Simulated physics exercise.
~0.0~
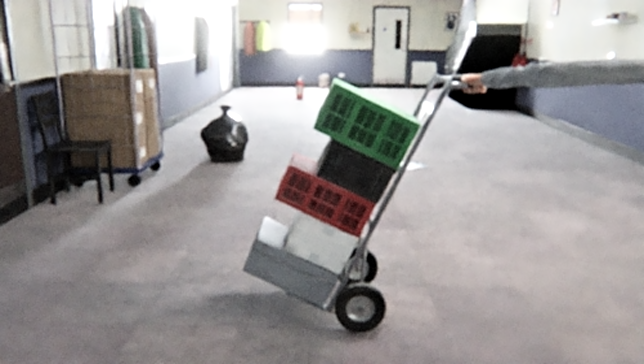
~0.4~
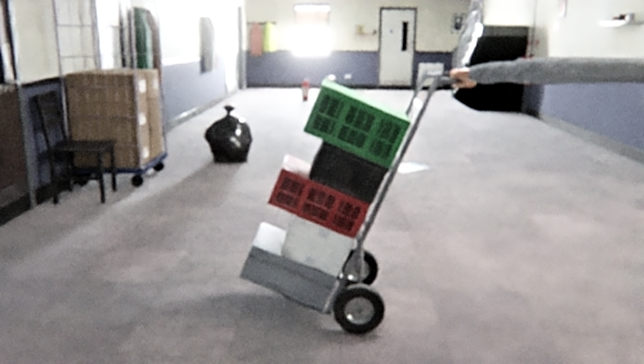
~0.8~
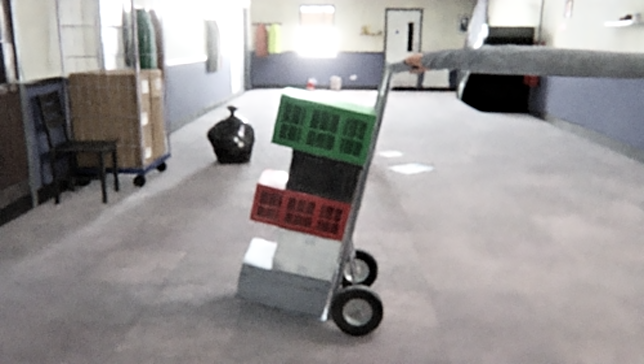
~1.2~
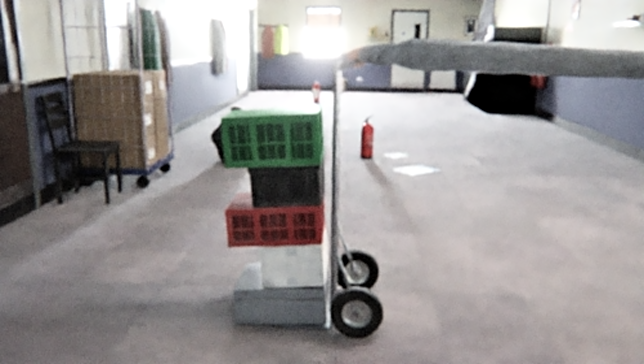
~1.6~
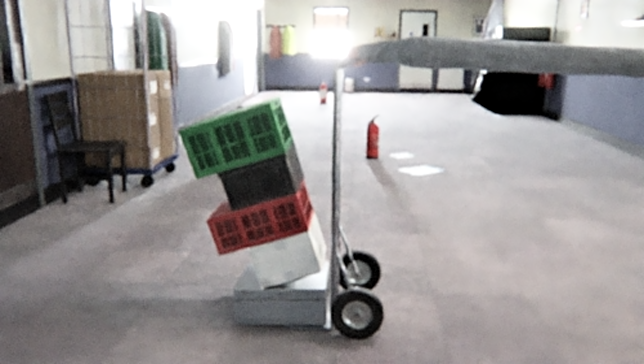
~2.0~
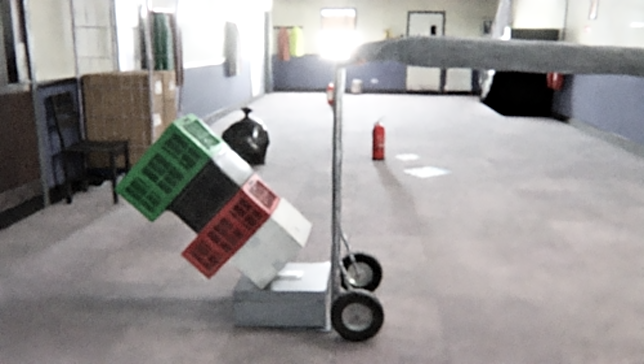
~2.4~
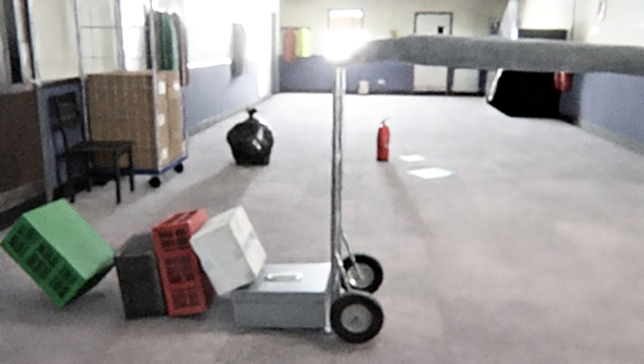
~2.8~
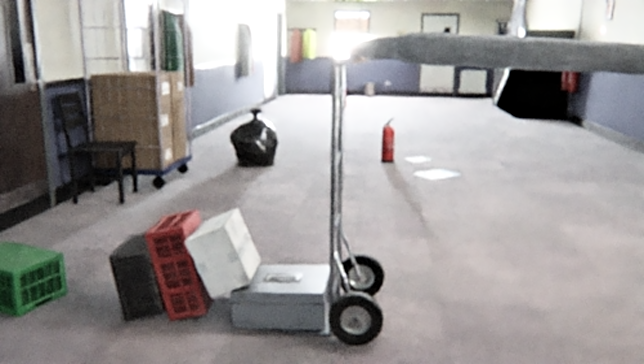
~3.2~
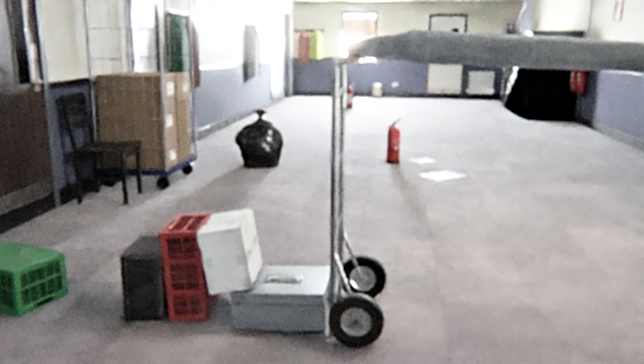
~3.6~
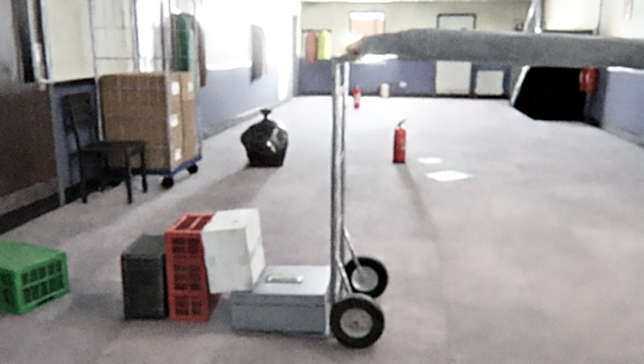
A sack truck, held by a grey-sleeved arm reaching in from the right, leans back in a long hall seen from the side, with a chair, cartons and a black bag behind. It carries a grey toolbox at the bottom, then a white parcel, red crate, black tote and green crate. The arm swings the truck upright until its plate lies flat. The load above the toolbox tips left and topples off, the green crate tumbling farthest. Finally the green, black and red pieces rest on the floor at left, the white parcel leans against the toolbox, and the toolbox stays in place.
